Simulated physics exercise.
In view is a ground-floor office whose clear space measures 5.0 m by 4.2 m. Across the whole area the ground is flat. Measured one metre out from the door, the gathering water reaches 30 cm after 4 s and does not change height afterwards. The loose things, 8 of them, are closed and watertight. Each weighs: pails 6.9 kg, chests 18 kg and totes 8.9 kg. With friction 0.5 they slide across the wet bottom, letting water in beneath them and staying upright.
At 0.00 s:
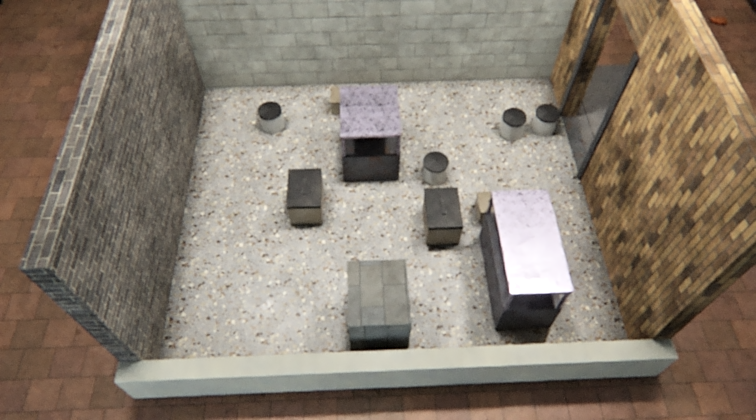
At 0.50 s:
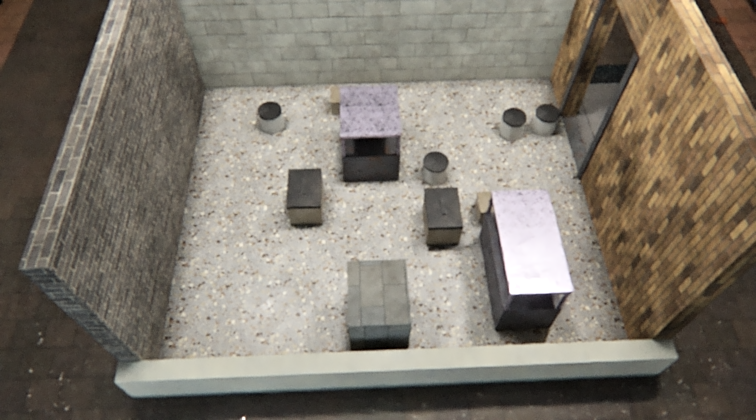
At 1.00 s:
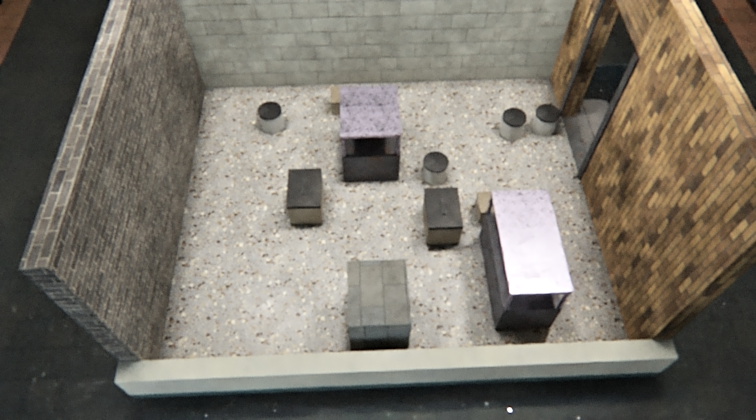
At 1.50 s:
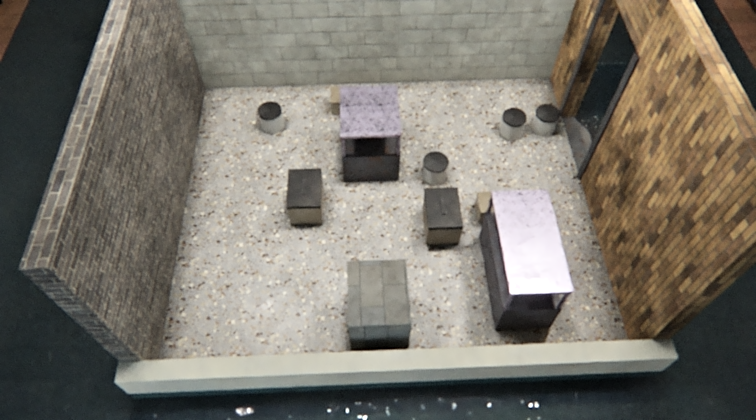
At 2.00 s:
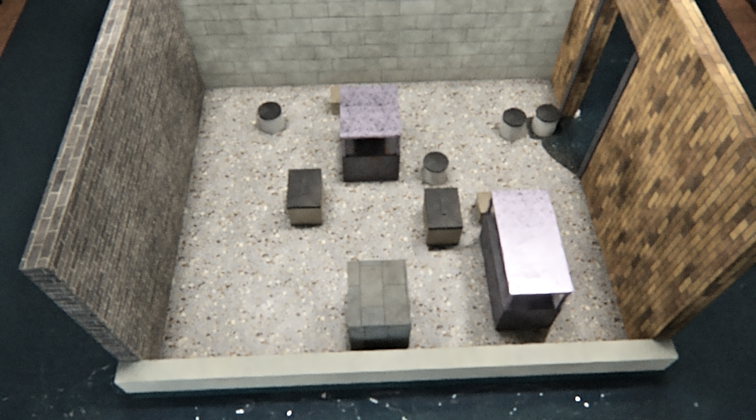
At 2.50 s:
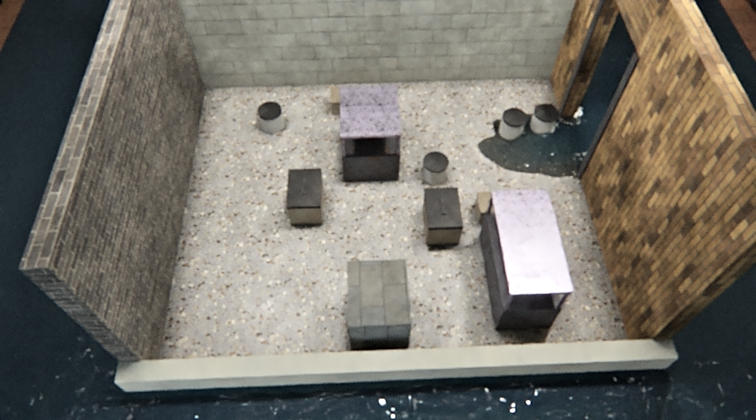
The footage shows a roofless walled room with scattered containers and blocks on a speckled floor; dark water covers the ground outside, then enters through the doorway at right and spreads around two pails, which barely move.
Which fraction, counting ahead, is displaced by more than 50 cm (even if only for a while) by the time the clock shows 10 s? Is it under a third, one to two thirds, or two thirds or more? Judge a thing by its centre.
The fraction is high.
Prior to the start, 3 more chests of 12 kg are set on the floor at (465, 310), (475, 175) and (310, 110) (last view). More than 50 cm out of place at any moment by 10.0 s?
The three, in order: Smaller shift, larger, larger.
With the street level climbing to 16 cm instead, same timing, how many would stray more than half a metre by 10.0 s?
3.
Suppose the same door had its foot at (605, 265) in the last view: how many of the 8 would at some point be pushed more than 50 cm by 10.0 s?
So the tally would be 4.
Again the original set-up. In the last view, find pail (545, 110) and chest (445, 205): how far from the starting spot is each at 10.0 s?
450 cm and 80 cm respectively.
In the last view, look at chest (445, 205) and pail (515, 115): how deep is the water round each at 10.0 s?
First roughly 6 cm, second roughly 11 cm.
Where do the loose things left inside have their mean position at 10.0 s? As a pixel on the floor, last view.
Averaged position, last view: Near pixel (283, 242).
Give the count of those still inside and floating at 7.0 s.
At that time the total is 1.
After 3.5 s 1 of 8 are over 50 cm from their spots; 0 afloat.
After 4.5 s 2 of 8 are over 50 cm from their spots; 2 afloat.
After 7.0 s 7 of 8 are over 50 cm from their spots; 1 afloat.
After 10.0 s 7 of 8 are over 50 cm from their spots, and 7 have been at some point; 5 afloat.
